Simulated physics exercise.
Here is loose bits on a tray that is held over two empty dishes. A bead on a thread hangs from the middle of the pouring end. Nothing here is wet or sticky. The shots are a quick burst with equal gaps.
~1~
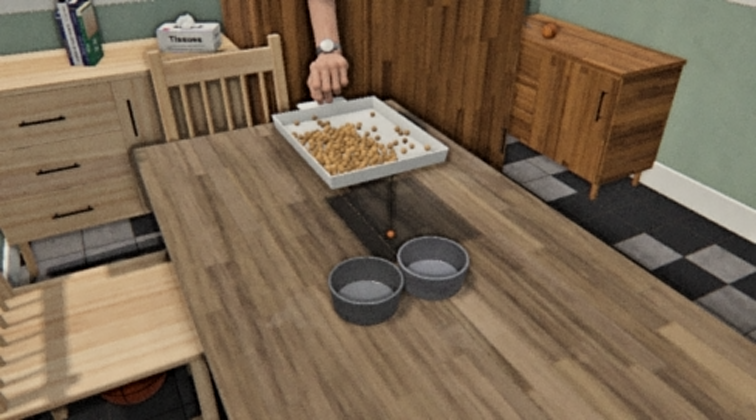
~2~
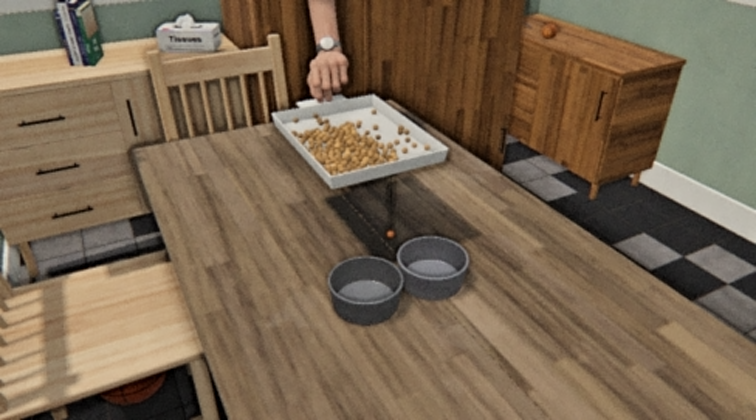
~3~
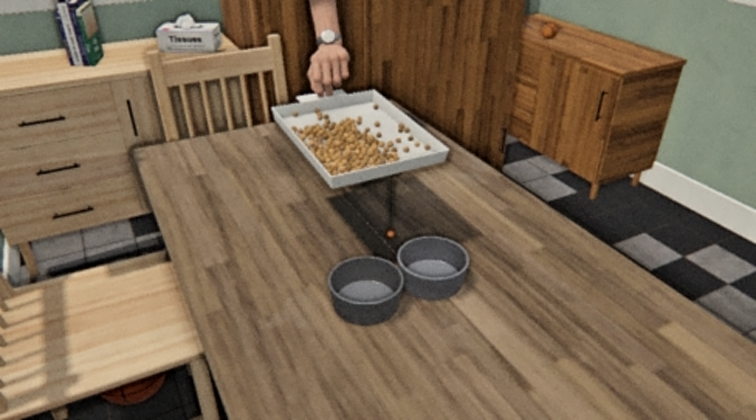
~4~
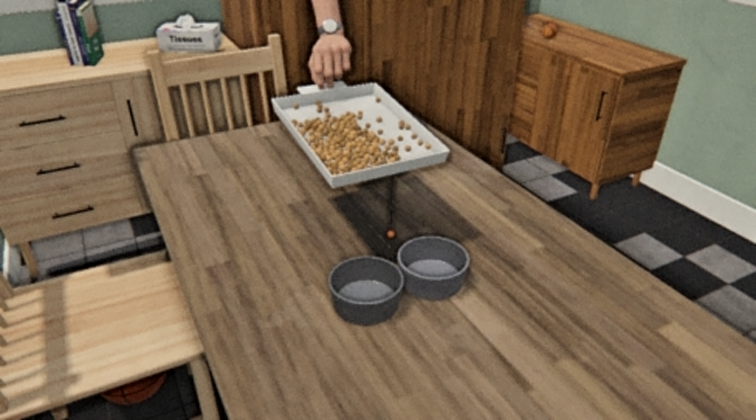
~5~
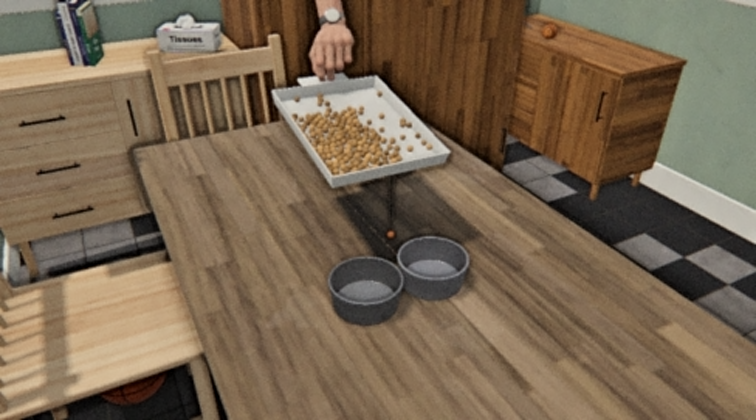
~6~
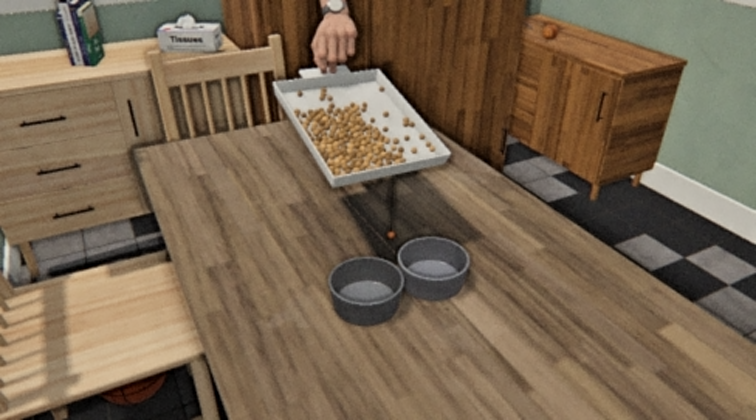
The clip shows a hand holding a white tray of small round wooden beads above two empty grey dishes on a wooden table; the hand gradually raises the tray's far end, tilting it slightly, and the beads shift a little.
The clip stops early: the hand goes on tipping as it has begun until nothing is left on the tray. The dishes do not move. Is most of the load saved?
Caught overall: Over half.
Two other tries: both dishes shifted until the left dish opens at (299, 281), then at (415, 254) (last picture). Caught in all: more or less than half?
In turn: The smaller part; more than half.
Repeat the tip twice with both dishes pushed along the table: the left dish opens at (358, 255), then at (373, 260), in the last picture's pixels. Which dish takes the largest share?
One: Right. Two: The right one.
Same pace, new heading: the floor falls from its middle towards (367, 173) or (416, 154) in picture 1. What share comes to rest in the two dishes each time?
About 80 and 10 per cent.
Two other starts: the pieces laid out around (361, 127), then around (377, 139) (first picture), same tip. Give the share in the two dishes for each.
Near 70 % and 70 %.
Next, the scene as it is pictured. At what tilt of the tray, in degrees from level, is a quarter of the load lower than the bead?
At some 85 degrees.
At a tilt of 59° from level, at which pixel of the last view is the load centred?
Close to (381, 139).
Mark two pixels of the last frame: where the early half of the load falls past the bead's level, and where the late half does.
At about (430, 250), then at (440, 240).
Soon after the last picture, tray tipped steeply; all on the tray.
A little later, tray tipped right over; a small part on the tray; a small part in the left dish; about a third in the right dish; about a quarter outside both; about a quarter in the air.
Later still, tray tipped past a quarter turn; a small part in the left dish; about half in the right dish; about a quarter outside both.
By the end, tray tipped past a quarter turn; a small part in the left dish; about half in the right dish; about a quarter outside both.
